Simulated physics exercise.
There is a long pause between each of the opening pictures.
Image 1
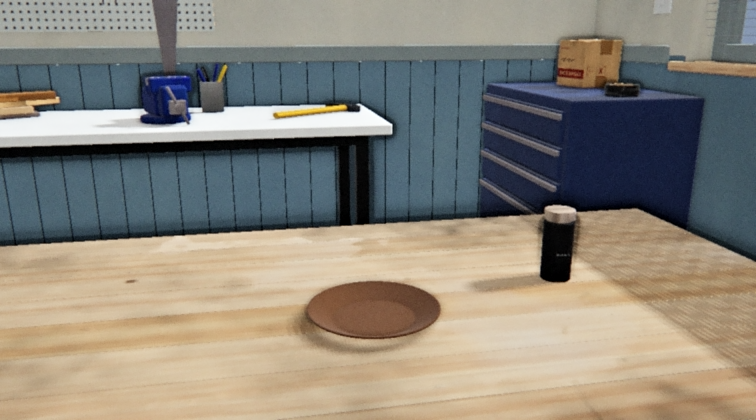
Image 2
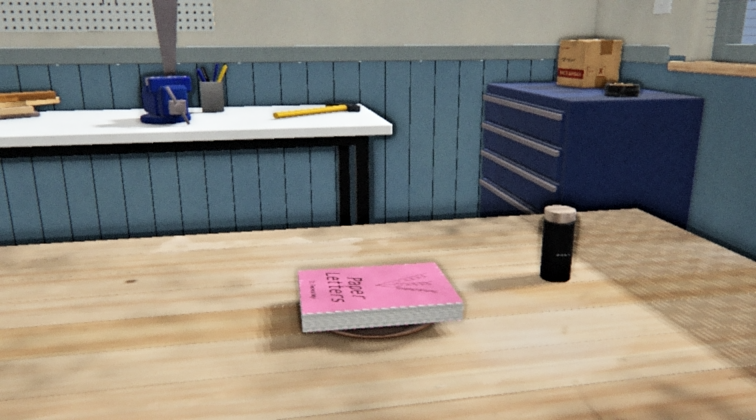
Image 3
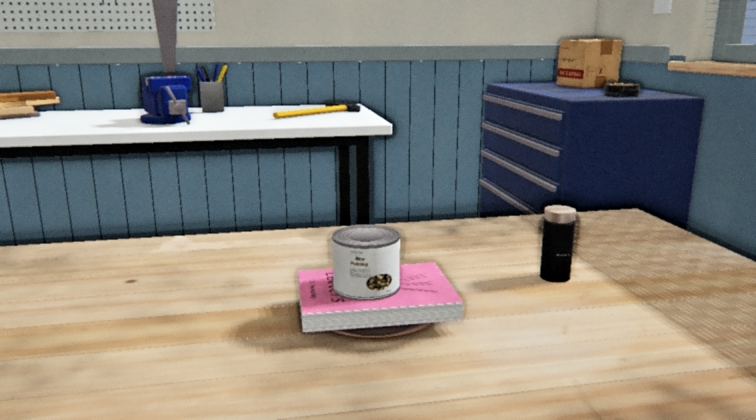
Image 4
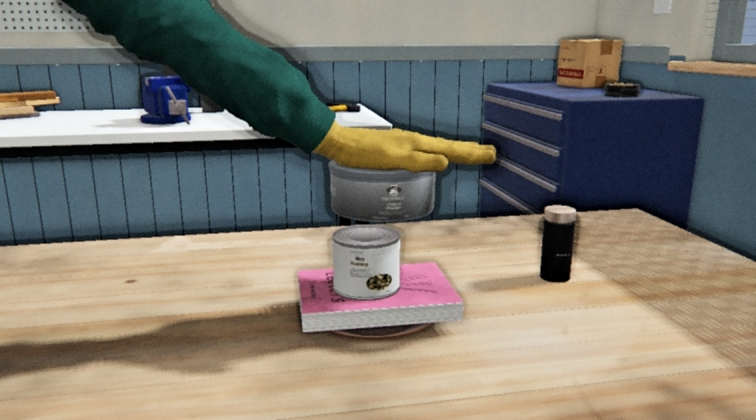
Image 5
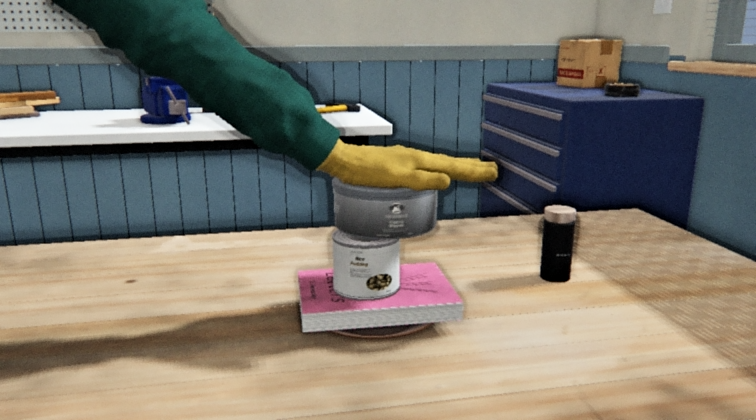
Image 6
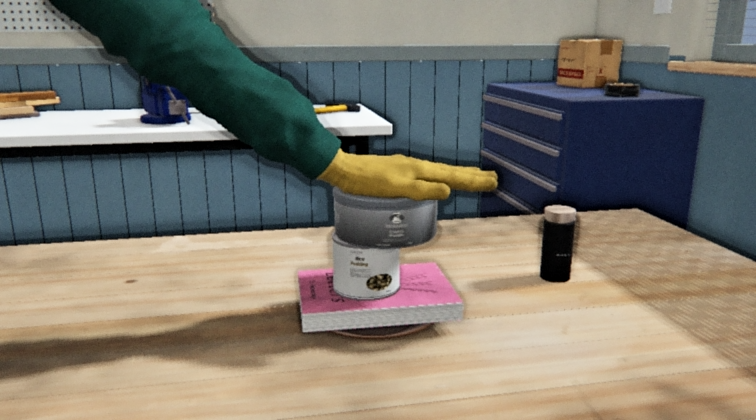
A pink book, then a white tub, appear stacked on a brown plate beside a black shaker on a wooden table; a yellow-gloved hand then lowers a wider grey tub onto the white one and keeps holding it.
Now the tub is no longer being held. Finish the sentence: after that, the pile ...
The pile stays as it was.
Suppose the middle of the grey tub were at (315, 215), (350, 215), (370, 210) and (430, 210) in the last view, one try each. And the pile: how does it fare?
In the first case it comes apart; in the second case it stays up; in the third case it holds; in the fourth case it gives way.
Then, 0.20 s past the last view, nothing moves.
Then, 0.40 s past the last view, grey tub resting near (386, 211).
Finally, all 5 still in place. Final places as the last picture's camera would see them, grey tub near (386, 211). The pile keeps its balance.
